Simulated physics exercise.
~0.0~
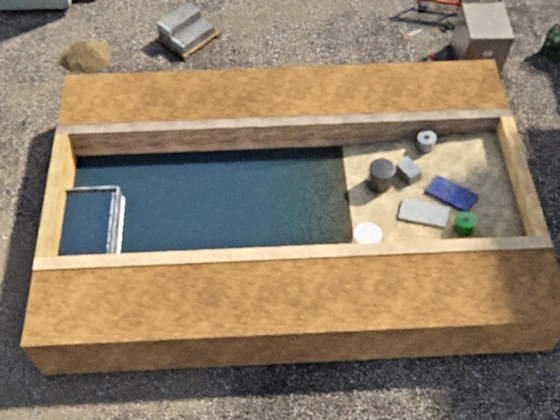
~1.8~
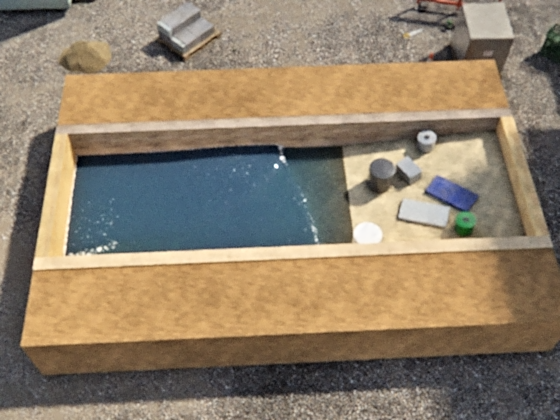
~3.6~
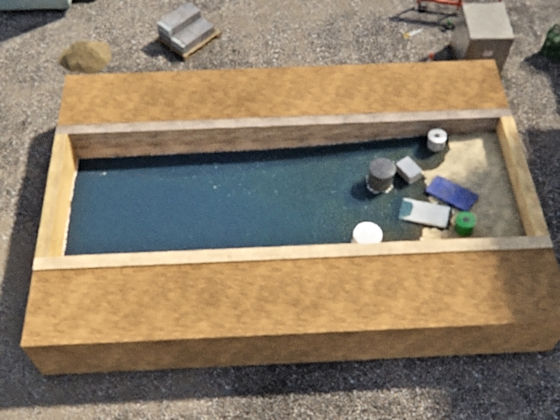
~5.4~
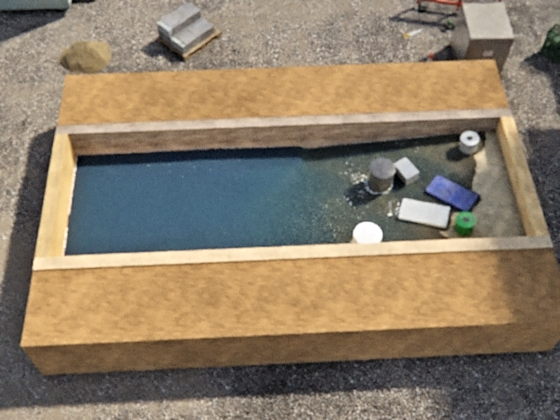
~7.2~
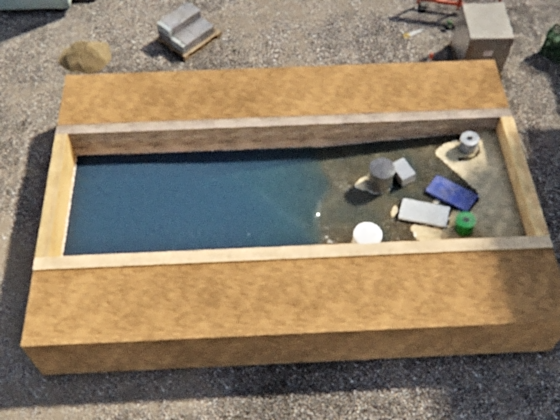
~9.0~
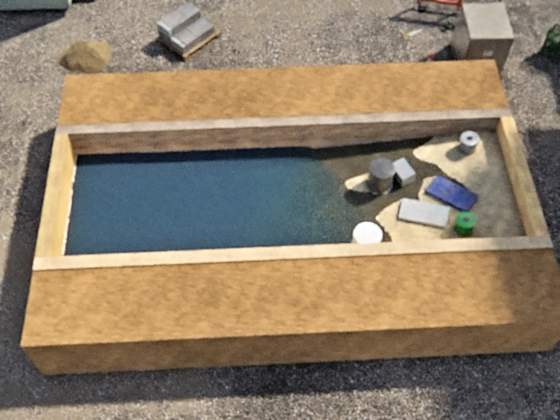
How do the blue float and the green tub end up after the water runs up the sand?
The blue float barely shifts, and the green tub stays where it was. Both end up resting on the sand.
